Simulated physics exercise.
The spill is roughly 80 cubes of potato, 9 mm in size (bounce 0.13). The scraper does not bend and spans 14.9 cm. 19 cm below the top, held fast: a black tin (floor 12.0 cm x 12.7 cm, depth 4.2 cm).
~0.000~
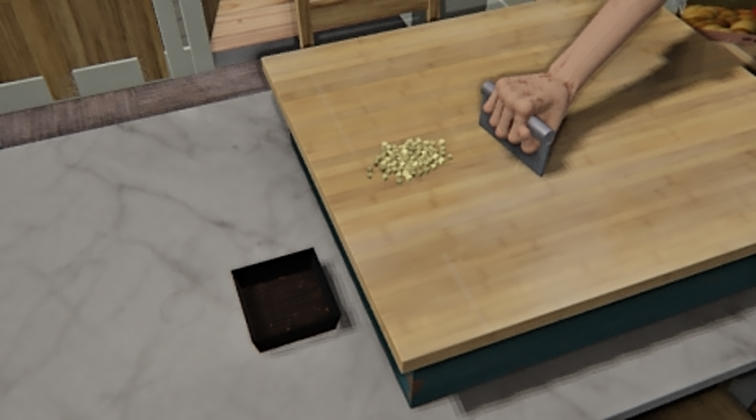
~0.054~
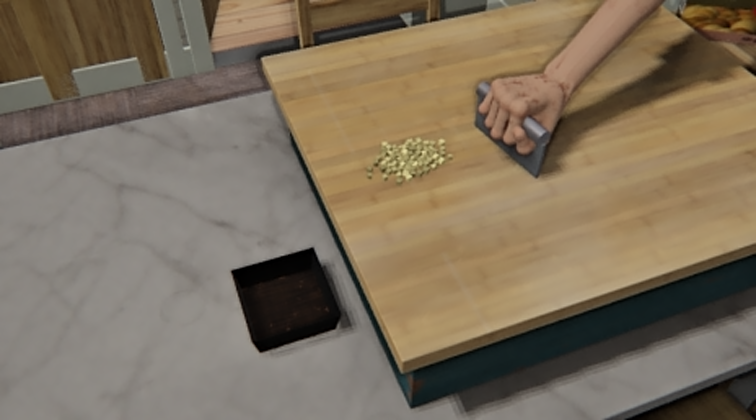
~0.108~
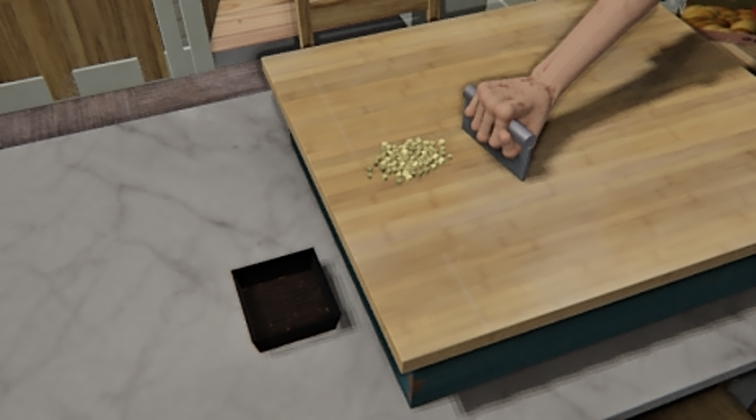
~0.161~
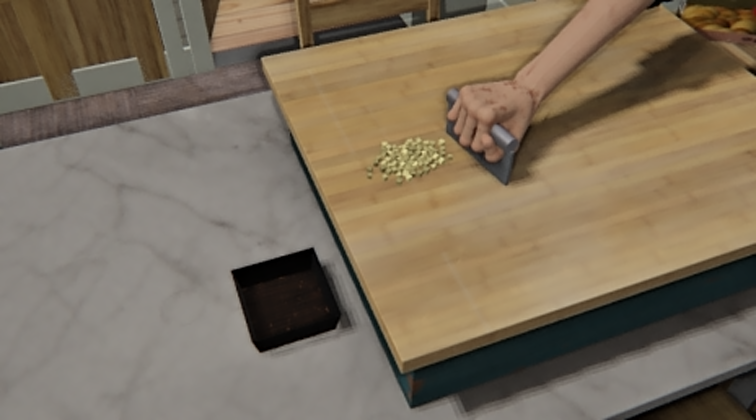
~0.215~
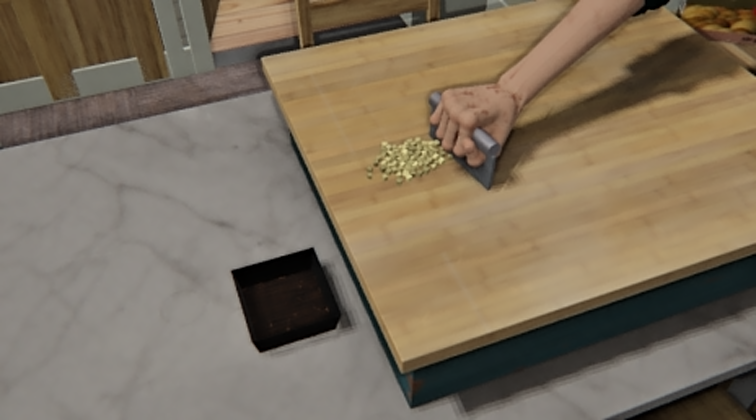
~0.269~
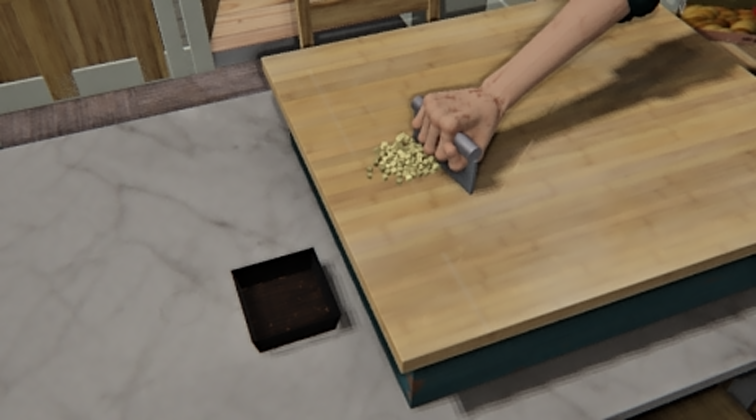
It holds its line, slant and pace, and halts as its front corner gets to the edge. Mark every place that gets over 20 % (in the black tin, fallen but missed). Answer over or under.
Black tin: Over, missed: Over.
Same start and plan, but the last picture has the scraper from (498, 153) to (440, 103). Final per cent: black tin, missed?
Black tin 20, missed 35.
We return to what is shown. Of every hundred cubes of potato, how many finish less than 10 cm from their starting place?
Some 5 per cent.
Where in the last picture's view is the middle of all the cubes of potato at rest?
At about (276, 287).
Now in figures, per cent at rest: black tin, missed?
Black tin 45; missed 30.
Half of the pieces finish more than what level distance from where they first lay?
Roughly 24 cm.
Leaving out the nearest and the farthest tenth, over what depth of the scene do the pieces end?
Roughly 18 cm.
Then, at 0.47 s, scraper 22 cm from its start, spill 13 cm wide; still on top 100 %.
After 0.67 s, scraper 28 cm from its start, spill 15 cm wide; off the edge, not caught 55 %, still on top 40 %.
After 0.84 s, scraper 28 cm from its start, spill 18 cm wide; black tin 40 %, off the edge, not caught 35 %, still on top 25 %.
At rest (1.9 s), black tin 45 %, fallen but missed 30 %, still on top 25 %.
